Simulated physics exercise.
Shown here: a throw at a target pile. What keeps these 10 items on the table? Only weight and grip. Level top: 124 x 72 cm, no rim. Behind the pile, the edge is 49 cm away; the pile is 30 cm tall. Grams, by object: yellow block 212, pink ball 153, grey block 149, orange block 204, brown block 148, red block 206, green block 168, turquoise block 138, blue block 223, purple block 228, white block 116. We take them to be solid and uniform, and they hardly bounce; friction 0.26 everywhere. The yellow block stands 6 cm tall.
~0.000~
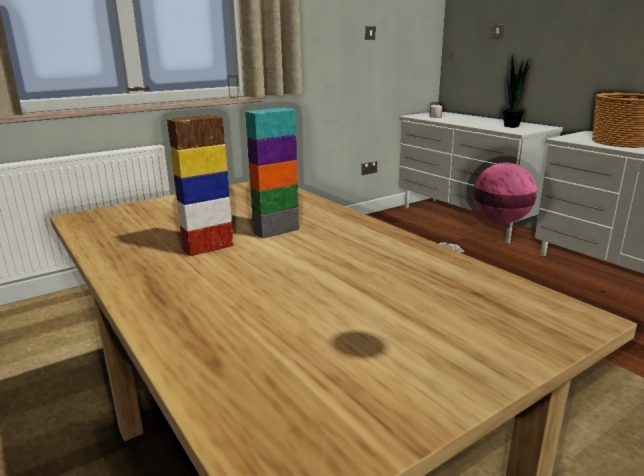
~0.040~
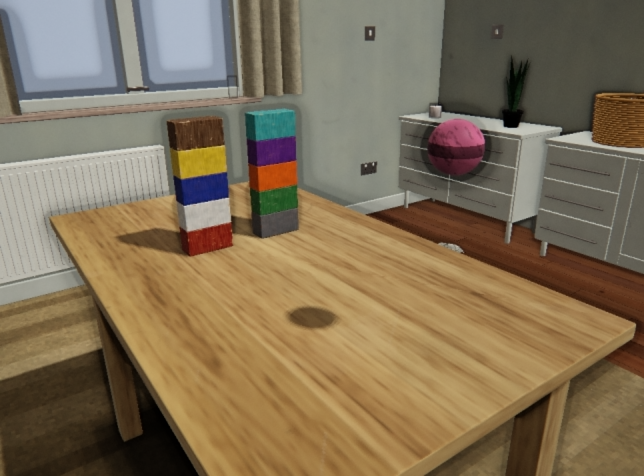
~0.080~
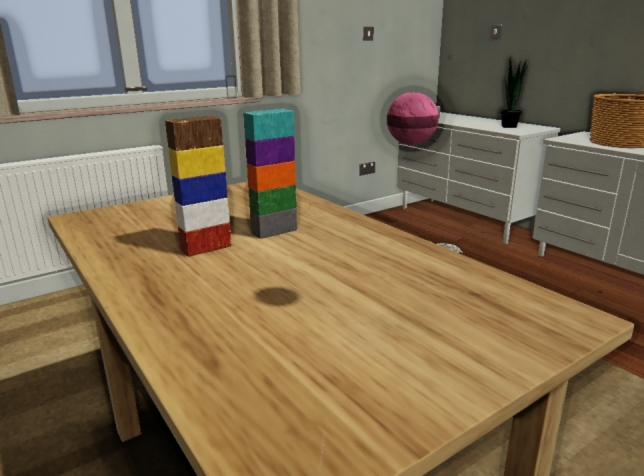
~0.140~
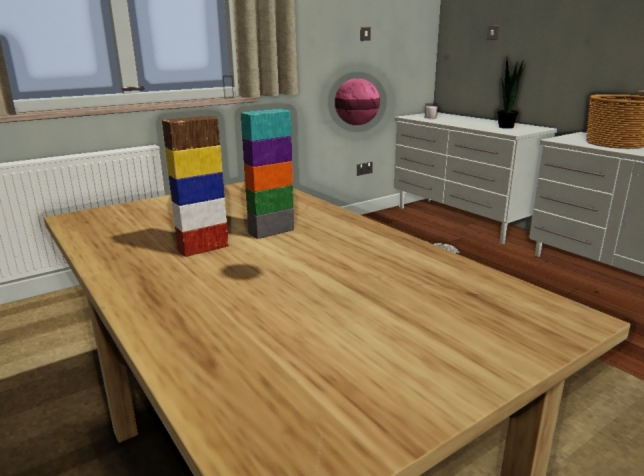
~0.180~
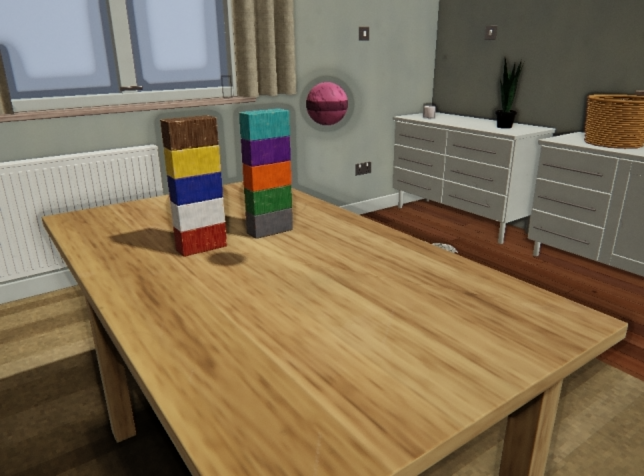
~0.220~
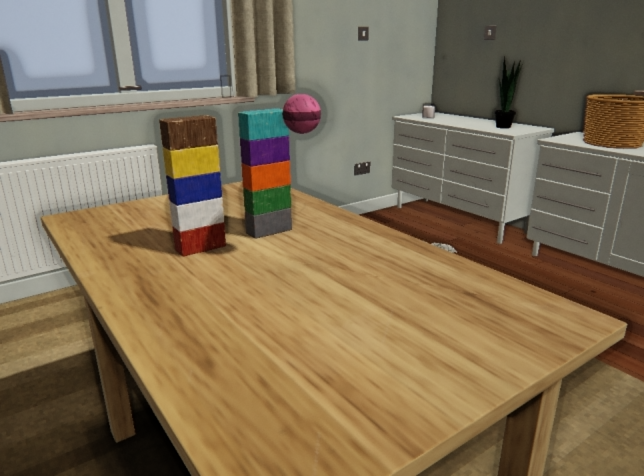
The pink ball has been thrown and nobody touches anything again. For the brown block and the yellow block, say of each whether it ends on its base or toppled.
Brown block: On its base; yellow block: On its base.
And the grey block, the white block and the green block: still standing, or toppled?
Outcome noted - the grey block survives without falling, the white block survives without falling, the green block ends up fallen.
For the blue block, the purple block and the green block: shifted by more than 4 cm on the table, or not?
In short, the blue block stays close to home, the purple block leaves its position, the green block leaves its position.
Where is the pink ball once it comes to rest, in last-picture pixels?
At roughly (268, 234).
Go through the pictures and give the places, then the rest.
In the first frame, 63 cm to the stack; pink ball (505, 194); brown block (197, 132); yellow block (199, 159).
In the second frame, 54 cm to the stack; pink ball (456, 148); red block (207, 237).
In the third frame, 46 cm to the stack; pink ball (412, 119); turquoise block (269, 124).
In the fourth frame, 33 cm to the stack; pink ball (357, 102); purple block (268, 150).
In the fifth frame, 25 cm to the stack; pink ball (327, 104); grey block (270, 221).
In the sixth frame, 16 cm to the stack; pink ball (301, 114); brown block (189, 132); yellow block (192, 160).
After 0.42 s, pink ball near (263, 194); purple block leaning 9°; turquoise block leaning 26°; orange block leaning 9°.
After 0.62 s, pink ball near (268, 233); orange block on its side; turquoise block upside down; purple block on its side.
After 0.72 s, pink ball near (268, 233); orange block on its side; turquoise block upside down; purple block upside down.
At rest (1.3 s), tipped over on the table, orange block, green block, turquoise block and purple block; the other 6 in place, give or take 4 cm. Seen from the same camera at the end, brown block near (189, 132), yellow block near (192, 160).
